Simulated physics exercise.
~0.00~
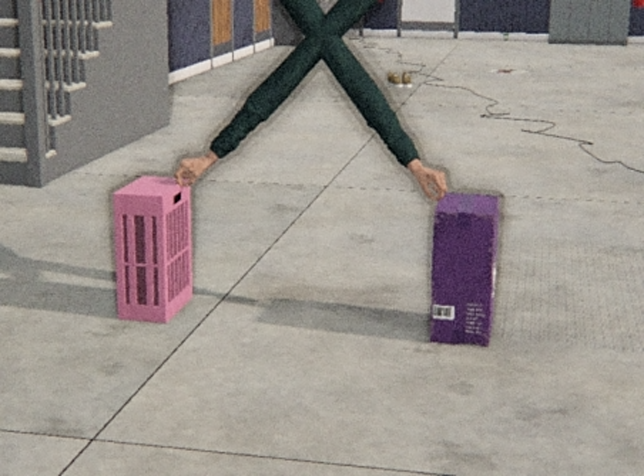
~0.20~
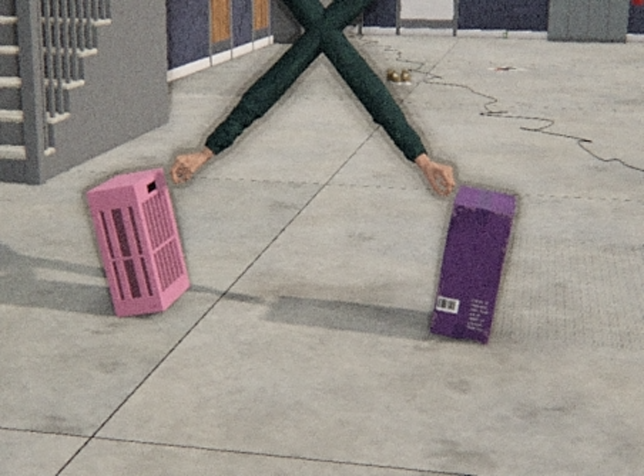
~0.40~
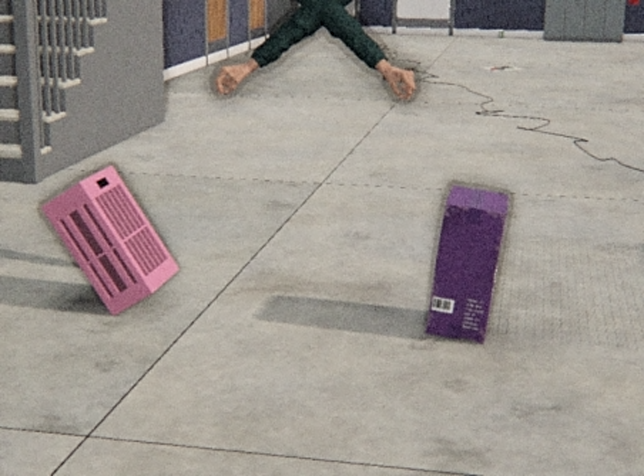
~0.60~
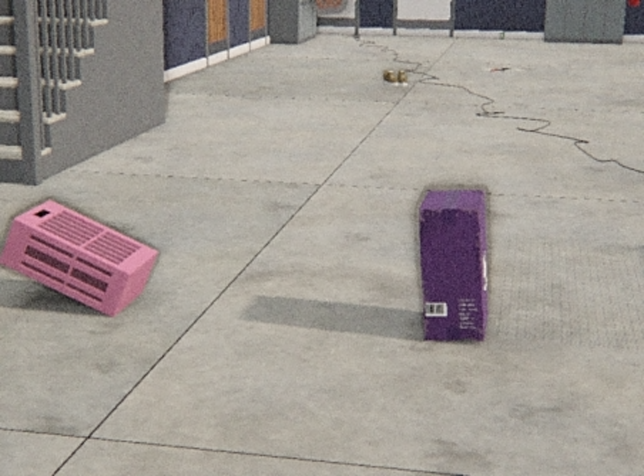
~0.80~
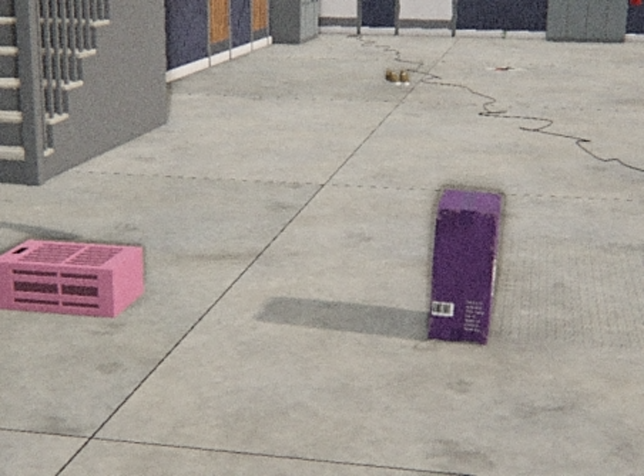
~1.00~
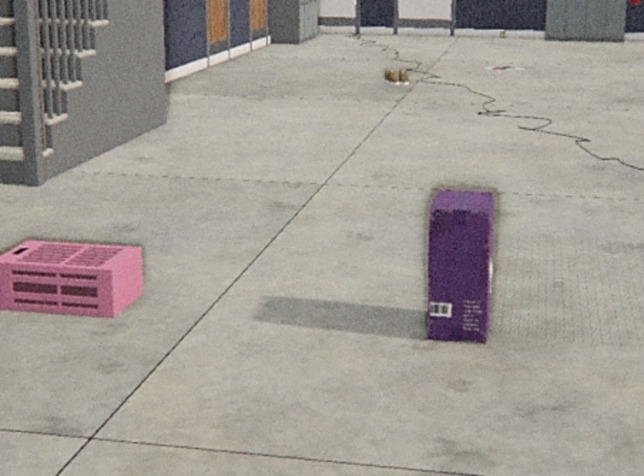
Two hands on crossed, dark-sleeved arms tipped a pink crate to the left and a purple parcel to the right, then let go and drew back. The crate toppled onto its side, while the parcel rocked slightly and settled upright.
